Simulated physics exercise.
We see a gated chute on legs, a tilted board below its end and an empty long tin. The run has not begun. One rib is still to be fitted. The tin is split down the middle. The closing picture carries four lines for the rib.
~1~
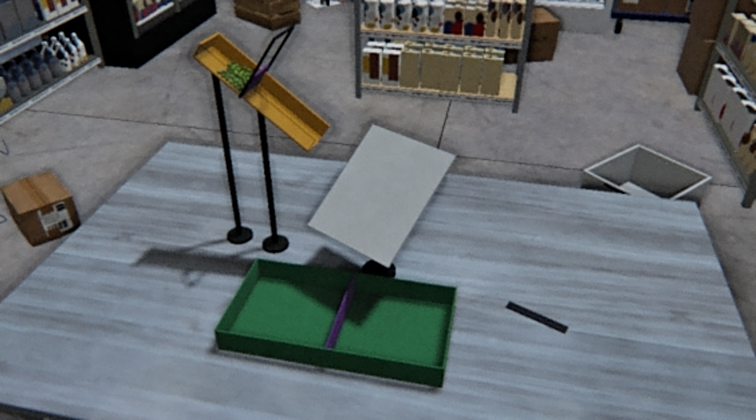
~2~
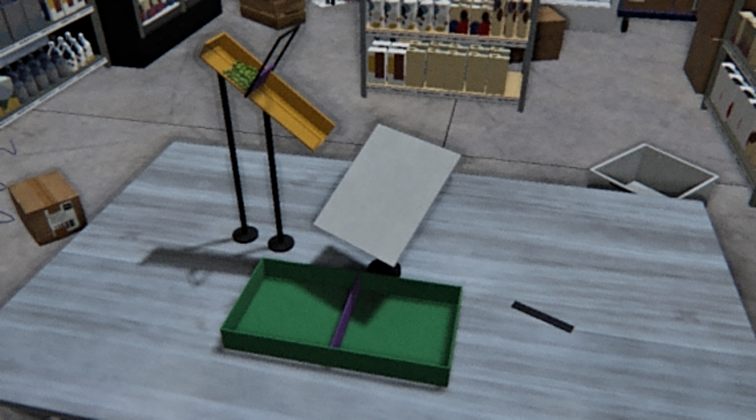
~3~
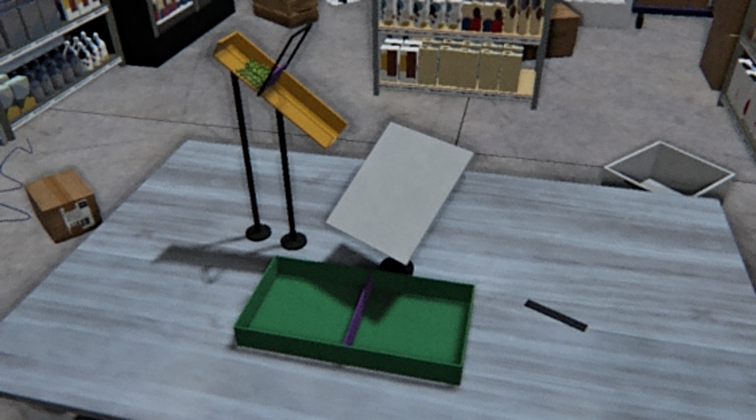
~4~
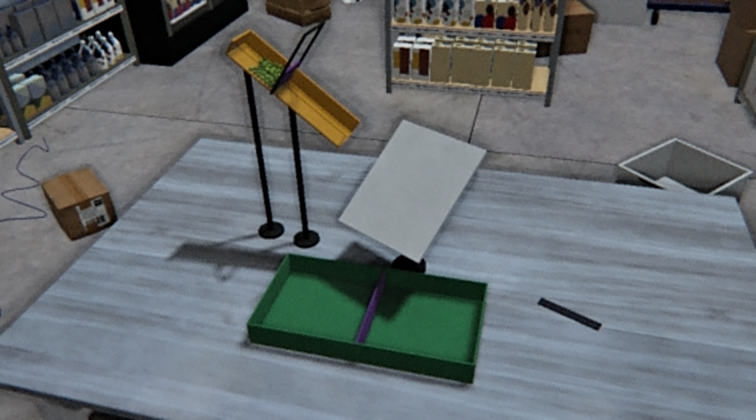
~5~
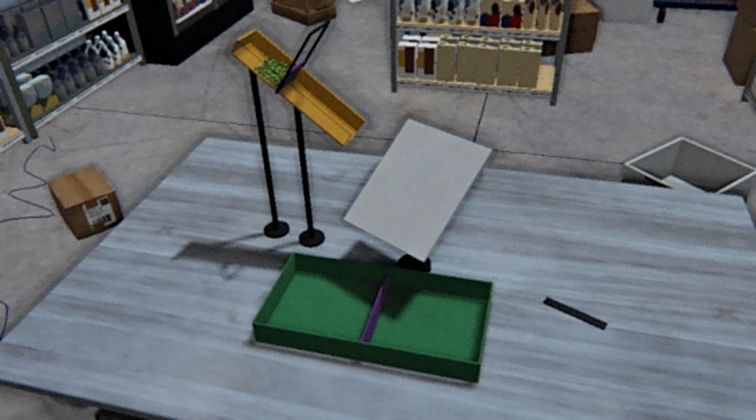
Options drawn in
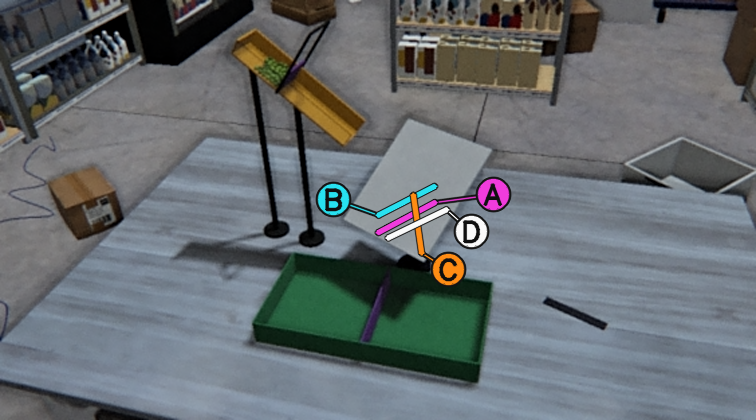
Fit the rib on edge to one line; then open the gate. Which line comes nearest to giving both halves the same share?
Choose C.
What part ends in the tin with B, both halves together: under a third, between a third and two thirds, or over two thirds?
Over two thirds.
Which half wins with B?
The left half.
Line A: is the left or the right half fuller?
The left half.
On the marked copy, line A from (434, 202) to (378, 232); line B from (434, 186) to (378, 215); line C from (413, 195) to (421, 252); line D from (446, 209) to (388, 238).
For line A, of what is caught, all but a few in the left half, only a few in the right.
For line B, of what is caught, all but a few in the left half, a small share in the right.
For line C, of what is caught, close to a third in the left half, close to two thirds in the right.
For line D, of what is caught, all but a few in the left half, only a few in the right.
